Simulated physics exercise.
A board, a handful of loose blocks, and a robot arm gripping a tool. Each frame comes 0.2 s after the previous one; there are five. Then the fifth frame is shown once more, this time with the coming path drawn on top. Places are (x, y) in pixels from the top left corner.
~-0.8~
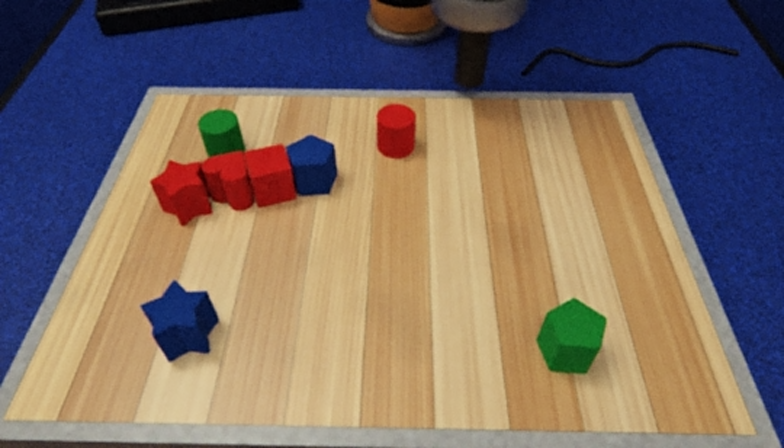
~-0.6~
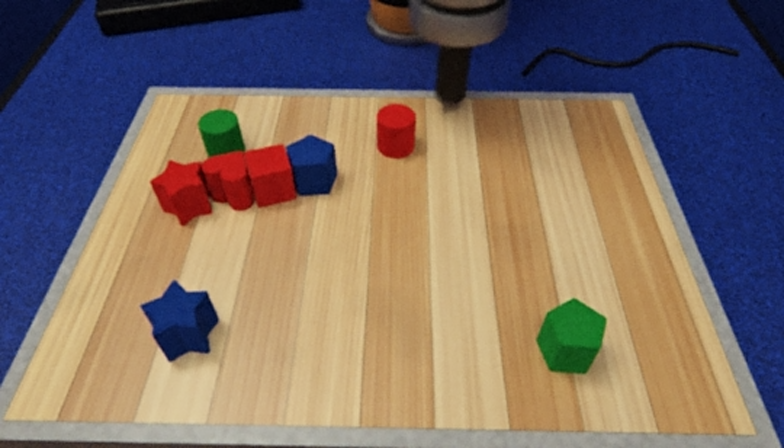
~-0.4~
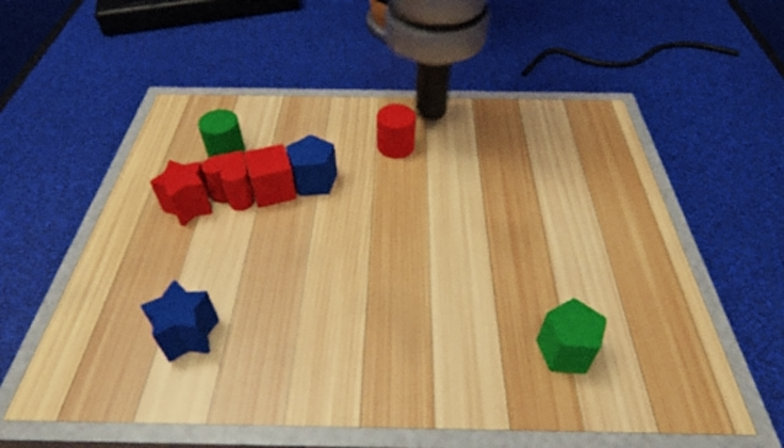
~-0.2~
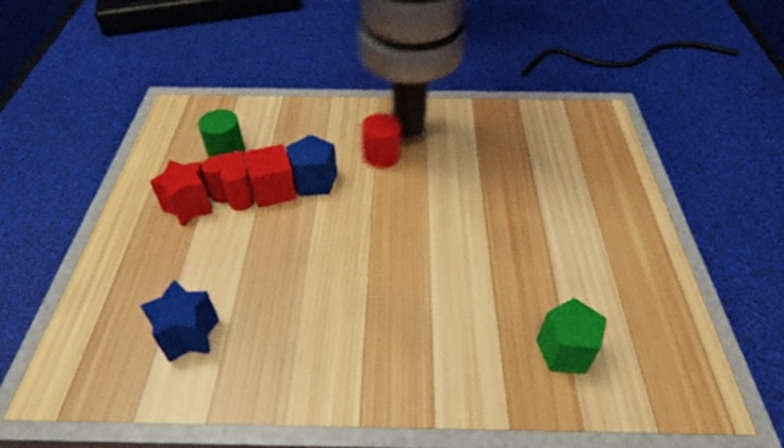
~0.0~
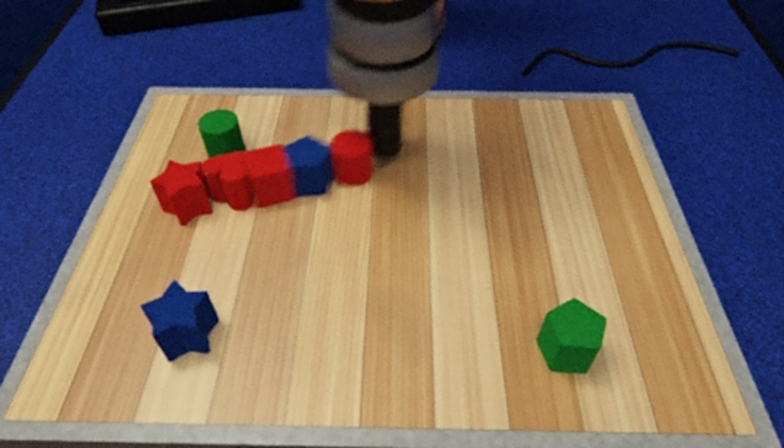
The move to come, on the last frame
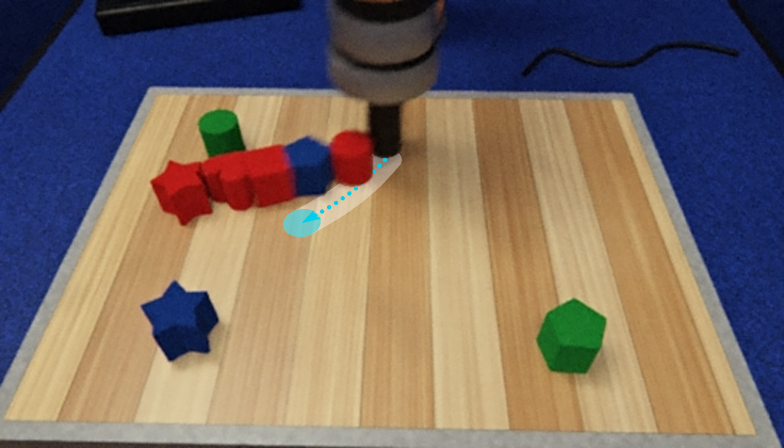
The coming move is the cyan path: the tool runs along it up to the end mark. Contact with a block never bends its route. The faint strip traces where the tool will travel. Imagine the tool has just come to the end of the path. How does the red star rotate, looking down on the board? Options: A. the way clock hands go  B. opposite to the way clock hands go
The one that fits is B, opposite to the way clock hands go.
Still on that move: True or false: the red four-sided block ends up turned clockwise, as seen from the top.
True.
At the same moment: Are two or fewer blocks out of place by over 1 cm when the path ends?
It seems not.
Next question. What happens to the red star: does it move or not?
The block in question is displaced by the end.
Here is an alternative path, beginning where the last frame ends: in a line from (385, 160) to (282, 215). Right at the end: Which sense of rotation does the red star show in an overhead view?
Answer: Anticlockwise.
The drawn path runs from (385, 160) over (350, 193) to (302, 223).
On the path given first. One third of the way, tool (362, 171); red star (155, 180), turned 35° anticlockwise; red four-sided block (232, 167), turned 15° clockwise; blue pentagon (275, 166), turned 15° clockwise; red disc (324, 164).
Two thirds of the way, tool (333, 192); red star (138, 180), turned 60° anticlockwise; red four-sided block (211, 172), turned 45° clockwise; blue pentagon (247, 185), turned 45° clockwise; red disc (293, 189).
At the end, tool (300, 211); red star (137, 179), turned 65° anticlockwise; red four-sided block (207, 174), turned 60° clockwise; blue pentagon (227, 204), turned 90° clockwise; red disc (267, 218).
